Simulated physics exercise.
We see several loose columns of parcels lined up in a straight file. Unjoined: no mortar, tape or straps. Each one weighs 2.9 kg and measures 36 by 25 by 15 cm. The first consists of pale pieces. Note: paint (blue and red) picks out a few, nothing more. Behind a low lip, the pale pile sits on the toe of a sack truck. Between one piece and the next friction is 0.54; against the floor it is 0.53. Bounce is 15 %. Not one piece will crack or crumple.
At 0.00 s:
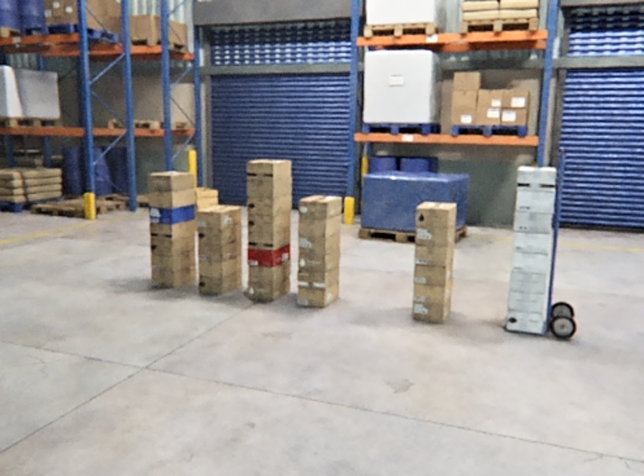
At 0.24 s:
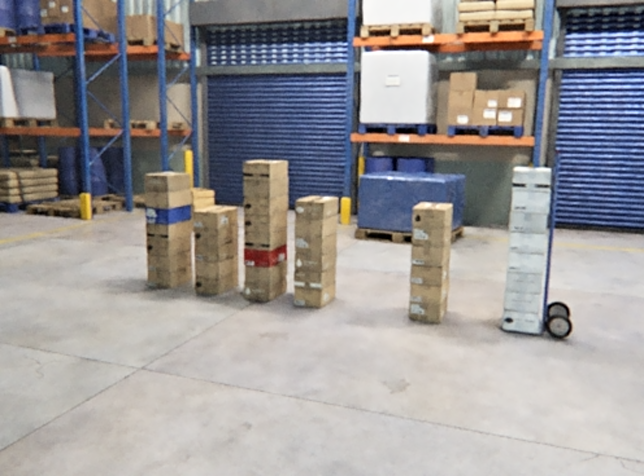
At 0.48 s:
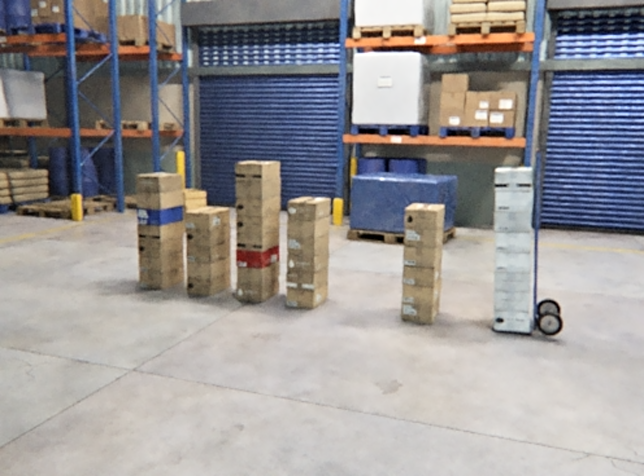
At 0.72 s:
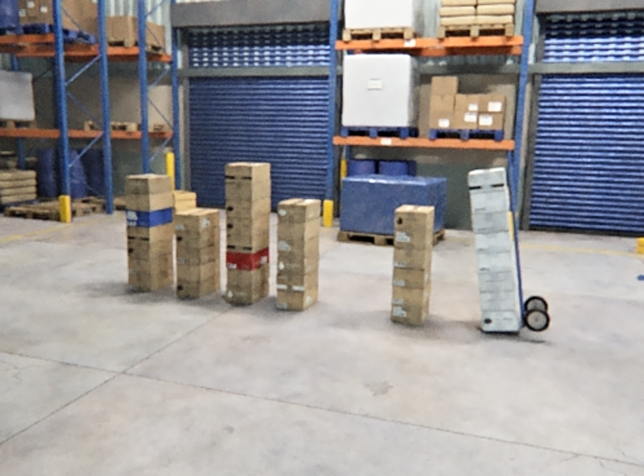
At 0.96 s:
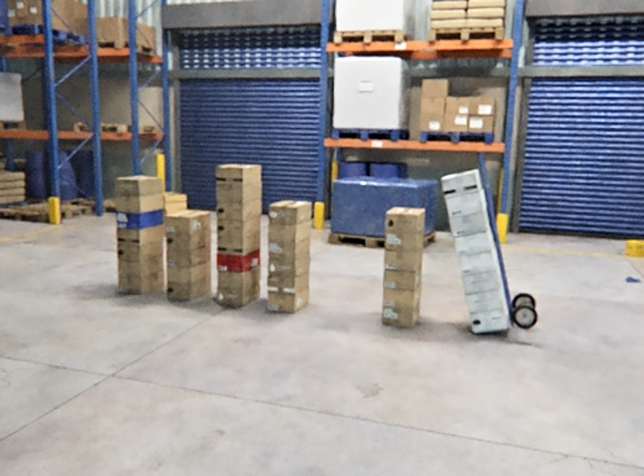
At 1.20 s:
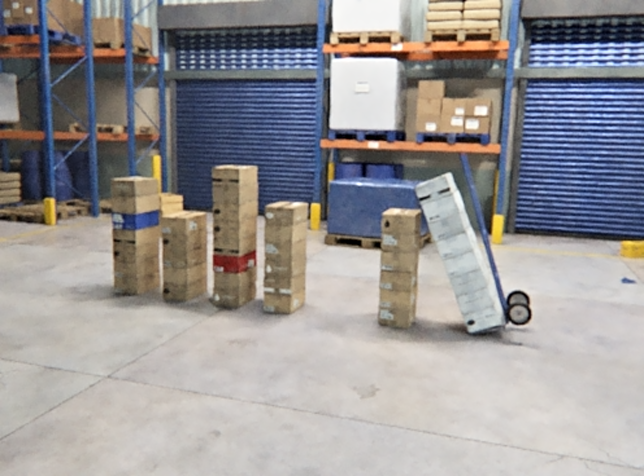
At the start, a tall pale stack stands upright on a hand truck, to the right of several brown box columns with blue and red bands. The truck then tilts leftward with its stack, and the pale boxes lean further than the frame, separating from it at the top.
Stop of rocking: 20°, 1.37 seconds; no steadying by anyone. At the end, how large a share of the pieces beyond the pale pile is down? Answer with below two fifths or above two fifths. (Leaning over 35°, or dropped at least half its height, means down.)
Below two fifths.
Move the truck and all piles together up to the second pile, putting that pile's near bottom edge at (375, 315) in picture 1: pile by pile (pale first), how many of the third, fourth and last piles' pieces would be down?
Pile by pile, third 6, fourth 8, last 7.
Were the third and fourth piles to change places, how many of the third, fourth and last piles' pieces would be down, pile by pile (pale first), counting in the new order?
Down tally in the new order: Third = 0, fourth = 0, last = 0.
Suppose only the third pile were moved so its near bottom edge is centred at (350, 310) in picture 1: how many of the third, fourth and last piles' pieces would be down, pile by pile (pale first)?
Third 5, fourth 7, last 7 down.
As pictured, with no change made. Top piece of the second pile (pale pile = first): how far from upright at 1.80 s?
20°.
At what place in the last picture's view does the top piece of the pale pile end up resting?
At about (325, 268).
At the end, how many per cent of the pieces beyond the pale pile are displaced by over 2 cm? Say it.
I count 35 % as shifted.
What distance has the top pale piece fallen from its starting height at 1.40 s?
10 cm lower.
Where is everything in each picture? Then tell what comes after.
In the first frame (pixels give the middle of a visible side; the camera pans a little), truck frame (560, 190) 0° forward; blue parcel (161, 216); red parcel (260, 258); none of the others has stirred.
Truck frame (555, 190) 0° forward; blue parcel (157, 216), in the second frame.
Truck frame (537, 189) 4° forward, top of the pale pile leaning 4°; red parcel (249, 259); none of the others has stirred, in the third frame.
Truck frame (511, 188) 9° forward, top of the pale pile leaning 9°; red parcel (238, 261); none of the others has stirred, in the fourth frame.
Truck frame (486, 188) 15° forward, top of the pale pile leaning 15°; red parcel (229, 263); none of the others has stirred, in the fifth frame.
Truck frame (471, 189) 19° forward, top of the pale pile leaning 24°; red parcel (226, 264); blue parcel (124, 222); none of the others has stirred, in the sixth frame.
After 1.40 s, 1 of the pale pile down; none of the 32 other parcels down, 3 disturbed.
After 1.80 s, 8 of the pale pile down; none of the 32 other parcels down, 6 disturbed.
After 2.10 s, 8 of the pale pile down; 6 of the 32 other parcels down.
In the end (3.3 s), 8 of the pale pile down; 6 of the 32 other parcels down; red parcel unmoved; blue parcel unmoved. That is 19 per cent. From the last view, middles, red parcel near (235, 260), blue parcel near (136, 219).
